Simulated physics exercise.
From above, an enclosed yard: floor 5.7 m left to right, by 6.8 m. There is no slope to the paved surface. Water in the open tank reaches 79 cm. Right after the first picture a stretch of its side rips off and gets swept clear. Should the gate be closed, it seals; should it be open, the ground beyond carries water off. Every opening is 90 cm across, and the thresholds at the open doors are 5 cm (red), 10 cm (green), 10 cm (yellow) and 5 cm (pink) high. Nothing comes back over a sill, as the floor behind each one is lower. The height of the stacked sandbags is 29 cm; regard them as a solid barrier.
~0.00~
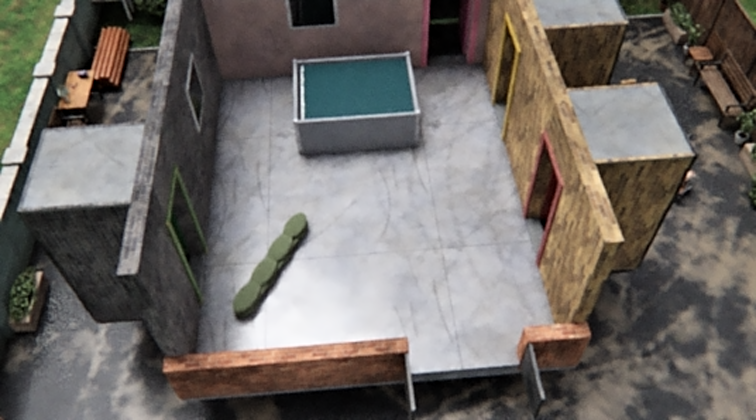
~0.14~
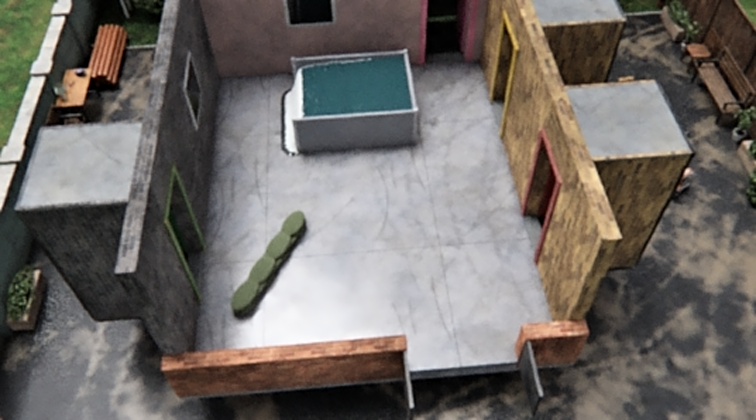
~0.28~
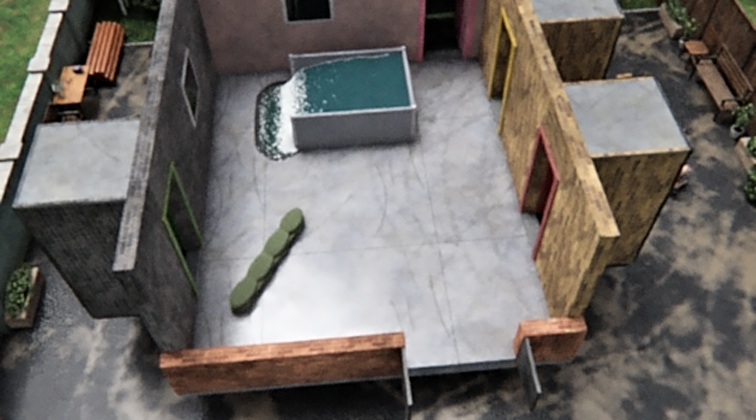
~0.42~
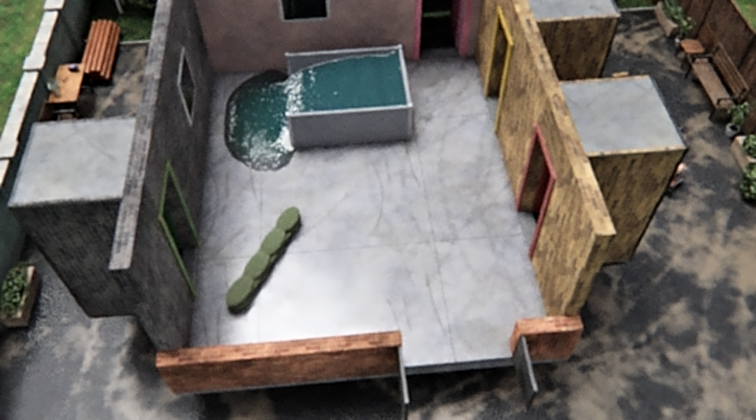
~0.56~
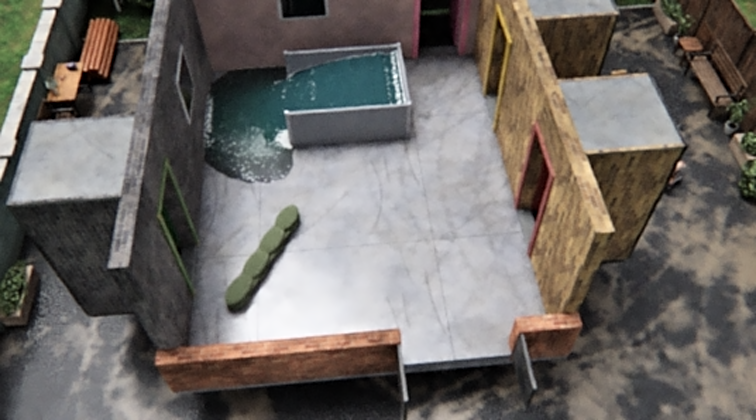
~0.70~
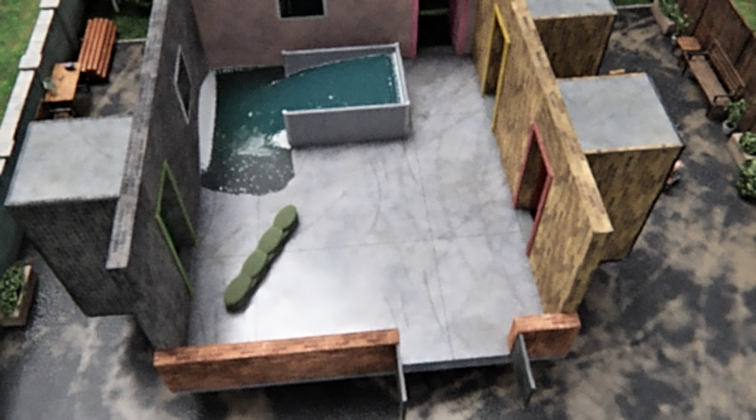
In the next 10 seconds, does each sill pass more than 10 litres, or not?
The red door does. The green door does. The yellow door does not. The pink door does.
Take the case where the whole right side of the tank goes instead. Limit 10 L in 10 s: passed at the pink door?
Pink: Exceeds.
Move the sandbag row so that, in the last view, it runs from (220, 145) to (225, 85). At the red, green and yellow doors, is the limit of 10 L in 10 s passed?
Doors: Red exceeds / green stays under / yellow stays under.
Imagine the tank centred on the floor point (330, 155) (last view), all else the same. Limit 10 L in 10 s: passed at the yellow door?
So then, yellow goes beyond.
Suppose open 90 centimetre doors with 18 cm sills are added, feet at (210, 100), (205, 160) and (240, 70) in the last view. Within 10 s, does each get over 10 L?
Check each in turn: The first succeeds, the second succeeds, the third succeeds.
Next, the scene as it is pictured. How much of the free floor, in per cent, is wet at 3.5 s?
I'd say around 45 %.
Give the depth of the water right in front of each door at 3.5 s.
Depth readings (cm): Red = 0; green = 16; yellow = 0; pink = 9.
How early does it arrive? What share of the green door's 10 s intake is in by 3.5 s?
By that time, around 5 per cent.
After 1.4 s water covers 15 % of the floor and is deepest (59 cm) near (210, 77); red door not reached, green door not reached, yellow door not reached, pink door not reached.
After 2.2 s water covers 25 % of the floor and is deepest (48 cm) near (210, 77); red door not reached, green door 9 cm at the sill, 0 L in, yellow door not reached, pink door not reached.
After 3.5 s water covers 45 % of the floor and is deepest (39 cm) near (186, 369); red door not reached, green door 16 cm at the sill, 4 L in, yellow door not reached, pink door 9 cm at the sill, 2 L in.
After 6.0 s water covers 90 % of the floor and is deepest (20 cm) near (186, 369); red door 11 cm at the sill, 11 L in, green door 17 cm at the sill, 119 L in, yellow door 7 cm at the sill, 0 L in, pink door 9 cm at the sill, 35 L in.
After 10.0 s water covers 95 % of the floor and is deepest (10 cm) near (235, 104); red door 9 cm at the sill, 95 L in, green door 7 cm at the sill, 141 L in, yellow door 3 cm at the sill, 0 L in, pink door 5 cm at the sill, 49 L in.
